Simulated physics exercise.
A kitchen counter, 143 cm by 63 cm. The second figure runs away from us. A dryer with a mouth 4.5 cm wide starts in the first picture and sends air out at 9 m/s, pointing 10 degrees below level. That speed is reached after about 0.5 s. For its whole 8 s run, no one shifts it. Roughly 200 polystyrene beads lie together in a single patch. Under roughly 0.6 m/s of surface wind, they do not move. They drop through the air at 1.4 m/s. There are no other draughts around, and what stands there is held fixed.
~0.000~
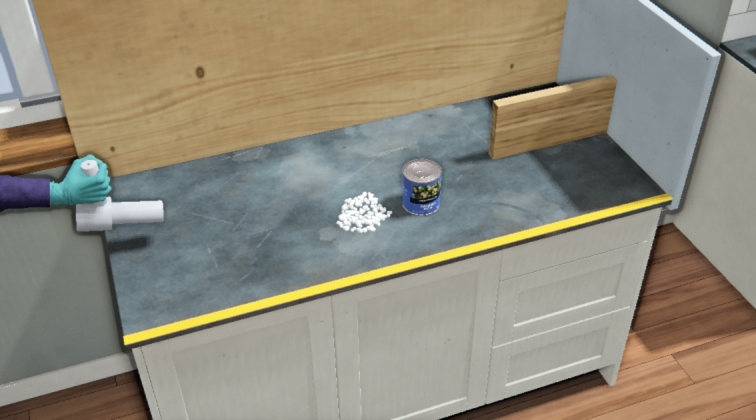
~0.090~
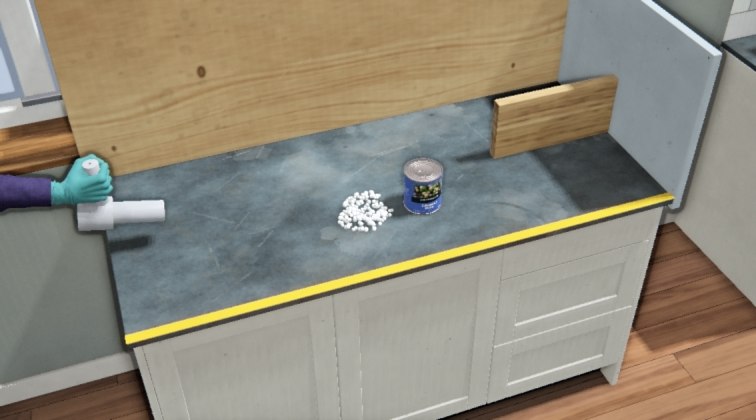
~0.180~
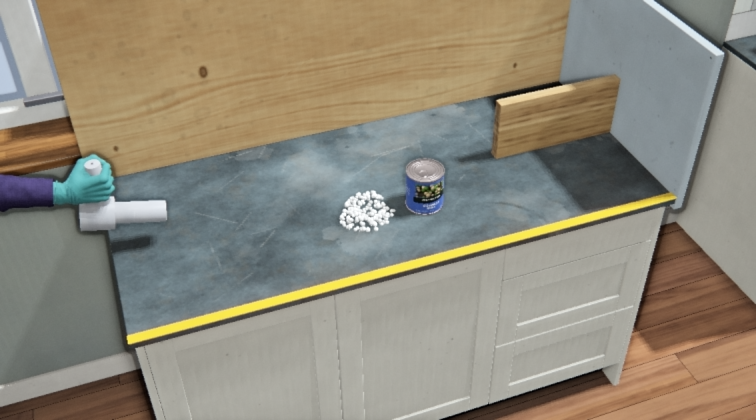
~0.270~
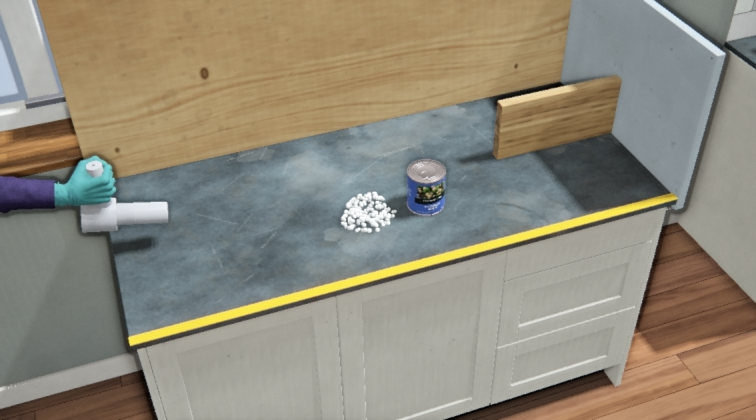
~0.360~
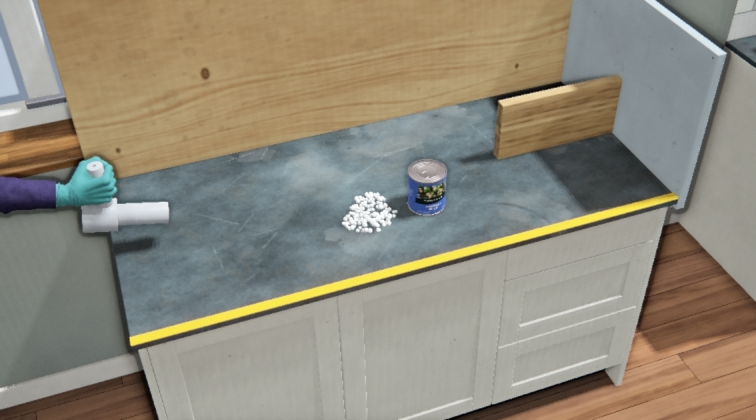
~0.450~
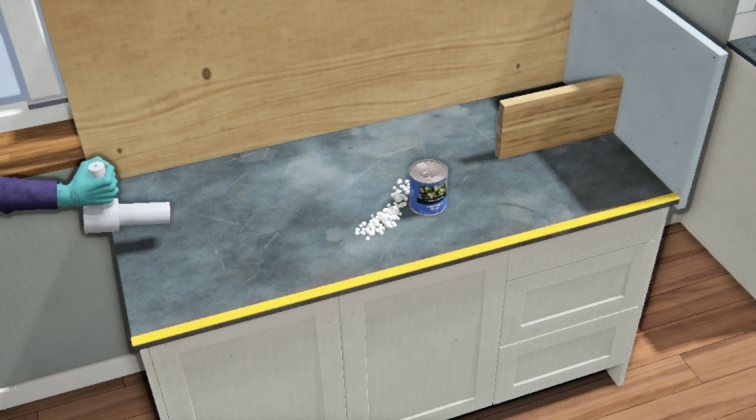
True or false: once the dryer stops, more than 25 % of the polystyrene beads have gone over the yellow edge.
True.
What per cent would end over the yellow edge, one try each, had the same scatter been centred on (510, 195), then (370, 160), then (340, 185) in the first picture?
Try by try: About 60 per cent, 0 per cent and 0 per cent.
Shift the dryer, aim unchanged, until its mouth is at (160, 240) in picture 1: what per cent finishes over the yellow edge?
In that case roughly 10 percent.
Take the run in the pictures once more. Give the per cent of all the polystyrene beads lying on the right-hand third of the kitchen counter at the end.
Something close to 10 % ends up there.
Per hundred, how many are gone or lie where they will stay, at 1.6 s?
Estimated share: Near 80 %.
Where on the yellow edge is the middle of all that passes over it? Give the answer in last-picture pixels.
At roughly pixel (480, 253).
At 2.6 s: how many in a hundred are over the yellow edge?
90 %.
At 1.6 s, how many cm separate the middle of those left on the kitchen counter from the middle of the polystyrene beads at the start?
Measured offset: Approx. 60 cm.
After 1.6 s the count stands so, 84 % are over the yellow edge; the middle of those still in play is near (554, 179).
After 2.6 s the count stands so, 86 % are over the yellow edge.
After 4.4 s the count stands so, 89 % are over the yellow edge.
After 8.0 s, at the end, 91 % are over the yellow edge.
